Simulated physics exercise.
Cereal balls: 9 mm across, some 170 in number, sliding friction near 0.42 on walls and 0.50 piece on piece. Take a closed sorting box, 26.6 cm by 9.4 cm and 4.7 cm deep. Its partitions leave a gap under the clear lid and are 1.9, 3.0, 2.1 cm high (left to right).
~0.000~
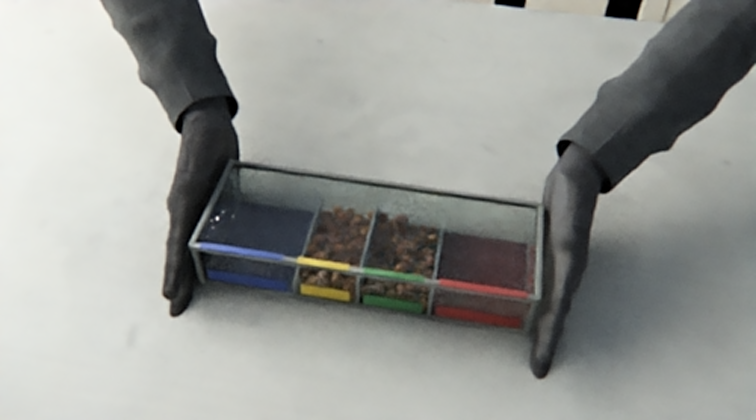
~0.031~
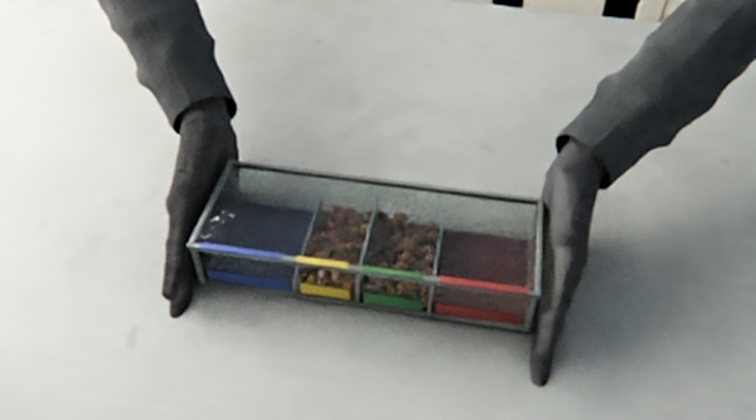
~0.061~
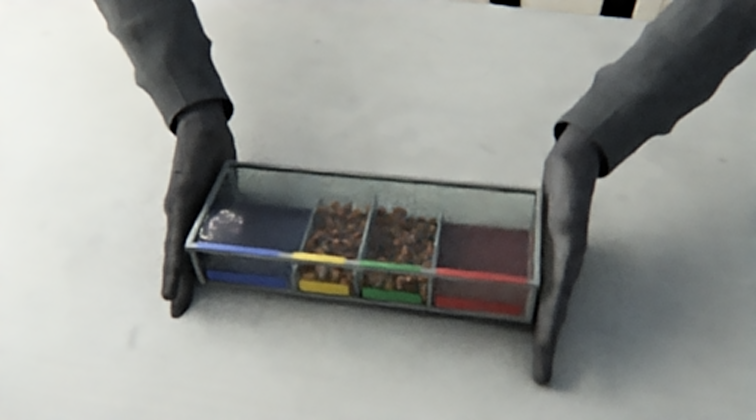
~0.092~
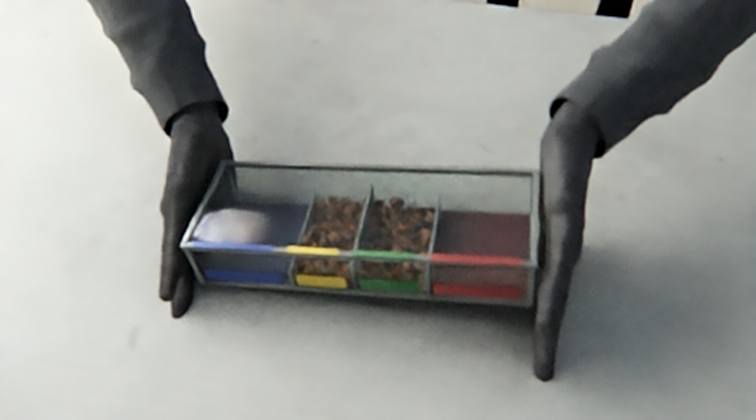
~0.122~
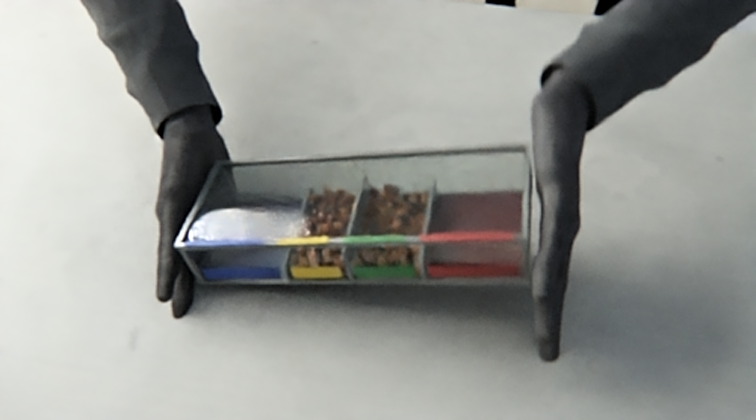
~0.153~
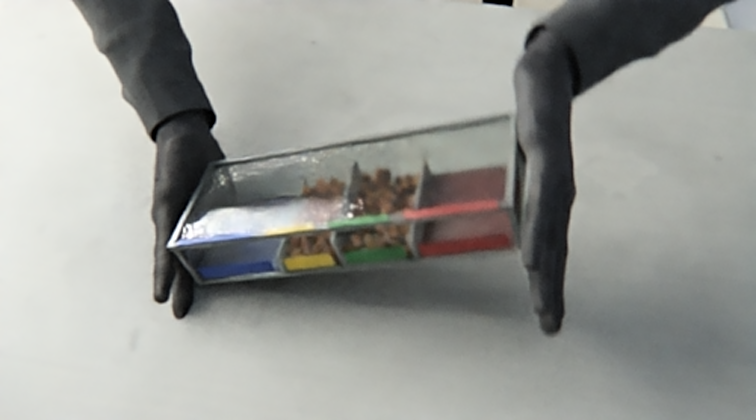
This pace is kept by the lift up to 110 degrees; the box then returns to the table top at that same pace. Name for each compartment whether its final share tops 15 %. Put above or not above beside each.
Red: Does not qualify, blue: Qualifies, green: Qualifies, yellow: Does not qualify.
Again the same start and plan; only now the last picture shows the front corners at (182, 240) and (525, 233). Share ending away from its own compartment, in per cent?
That would be some 70 in a hundred.
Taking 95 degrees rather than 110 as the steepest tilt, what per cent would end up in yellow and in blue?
With that change, yellow ends at 10 percent while blue ends at 65 percent.
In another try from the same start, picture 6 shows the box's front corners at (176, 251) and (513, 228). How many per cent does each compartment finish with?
That leaves red with 0 percent, blue with 65, green with 30 and yellow with 5 percent.
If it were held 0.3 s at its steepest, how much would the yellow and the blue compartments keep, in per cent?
Final amounts would be yellow 5% and blue 60%.
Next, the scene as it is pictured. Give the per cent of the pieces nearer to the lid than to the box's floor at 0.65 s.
Share: Approx. 90 %.
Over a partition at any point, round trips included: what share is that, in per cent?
Around 65 percent.
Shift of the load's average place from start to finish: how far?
Net shift: Approx. 6.0 cm.
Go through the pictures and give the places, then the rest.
Box tilt 0 degrees, front corners at (195, 245) and (535, 297); green 50 %, yellow 50 %, in the first frame.
Box tilt 1 degrees, front corners at (195, 245) and (535, 293), in the second frame.
Box tilt 3 degrees, front corners at (192, 245) and (534, 282), lowest corner left back, in the third frame.
Box tilt 8 degrees, front corners at (188, 245) and (531, 263), lowest corner left back, in the fourth frame.
Box tilt 13 degrees, front corners at (182, 245) and (523, 237), lowest corner left back, in the fifth frame.
Box tilt 20 degrees, front corners at (175, 245) and (507, 204), lowest corner left back; green 50 %, yellow 50 %. Its pace works out near 215 degrees a second, in the sixth frame.
After 0.65 s, tilt 109 degrees; blue 40 %, green 40 %, yellow 20 %.
Then, at 0.98 s, tilt 46 degrees; blue 60 %, green 35 %, yellow 5 %.
Then, at 1.40 s, tilt 0 degrees; blue 60 %, green 35 %, yellow 5 %.
At rest (1.8 s), red 0 %, blue 60 %, green 35 %, yellow 5 %.
